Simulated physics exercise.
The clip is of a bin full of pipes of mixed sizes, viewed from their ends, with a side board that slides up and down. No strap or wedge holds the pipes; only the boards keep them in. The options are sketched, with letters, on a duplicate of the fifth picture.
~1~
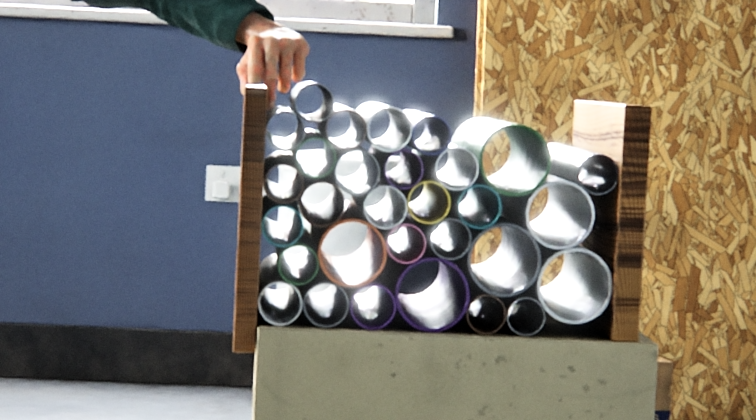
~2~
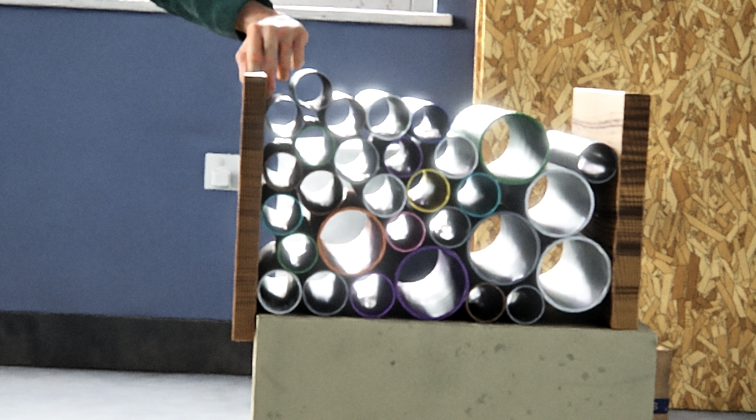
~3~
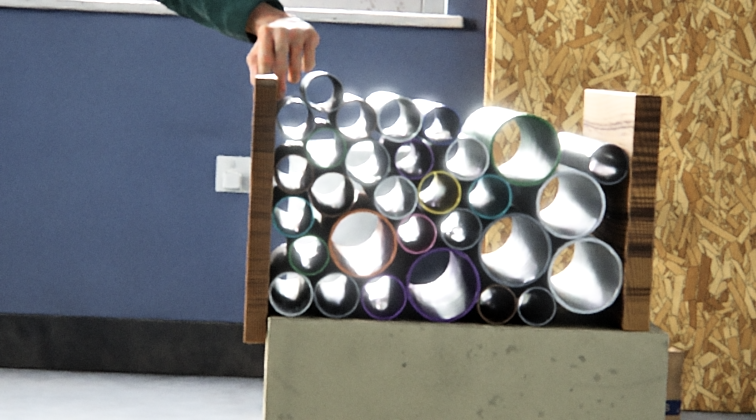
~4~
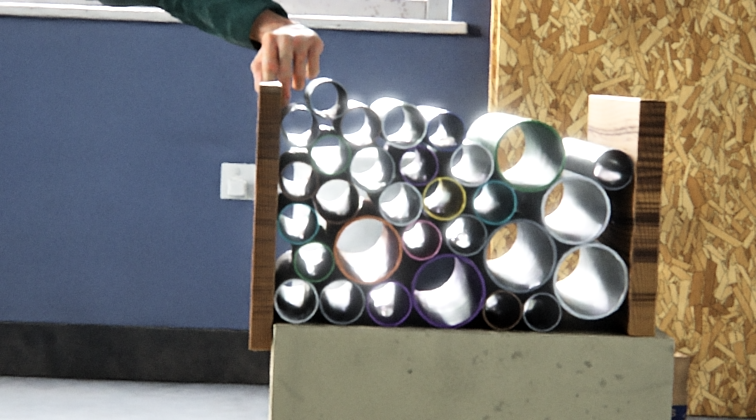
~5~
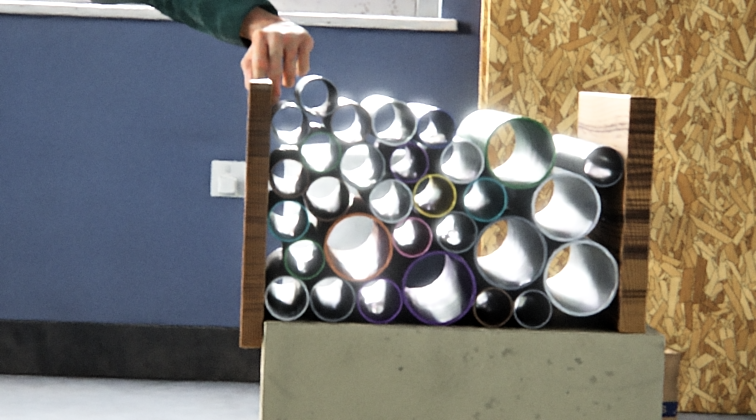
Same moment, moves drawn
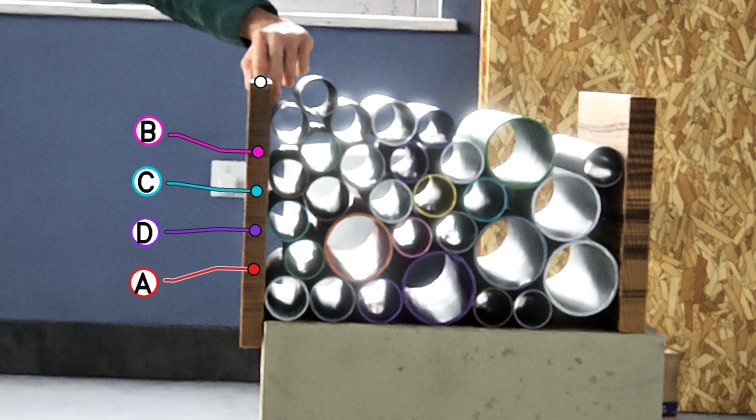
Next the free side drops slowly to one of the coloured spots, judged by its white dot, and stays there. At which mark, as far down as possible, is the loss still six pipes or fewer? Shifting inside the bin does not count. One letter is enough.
It can be let down to D.
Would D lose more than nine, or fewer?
Fewer than nine.
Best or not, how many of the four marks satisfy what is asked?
Three of them.
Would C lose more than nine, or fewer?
It loses fewer than nine.
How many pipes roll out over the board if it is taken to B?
With B, none.
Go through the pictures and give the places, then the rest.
A white pipe (386, 208); a green pipe (316, 158); a brown pipe (346, 130), in the first picture.
A brown pipe (345, 118); side board (250, 195), in the second picture.
A white pipe (291, 294); a grey pipe (536, 307), in the third picture.
A grey pipe (520, 256); a white pipe (401, 204), in the fourth picture.
A green pipe (321, 152); a brown pipe (351, 124); side board (256, 201), in the fifth picture.
On the marked copy, A at (254, 270); B at (258, 151); C at (256, 192); D at (255, 231); the white dot at (260, 82).
Following D. Soon after the start, top of the board (270, 152).
Later, top of the board (267, 229).
In the end, top of the board (267, 230), five out over the board.
As for the rest, A seven out over the board; B none out over the board; C two out over the board.
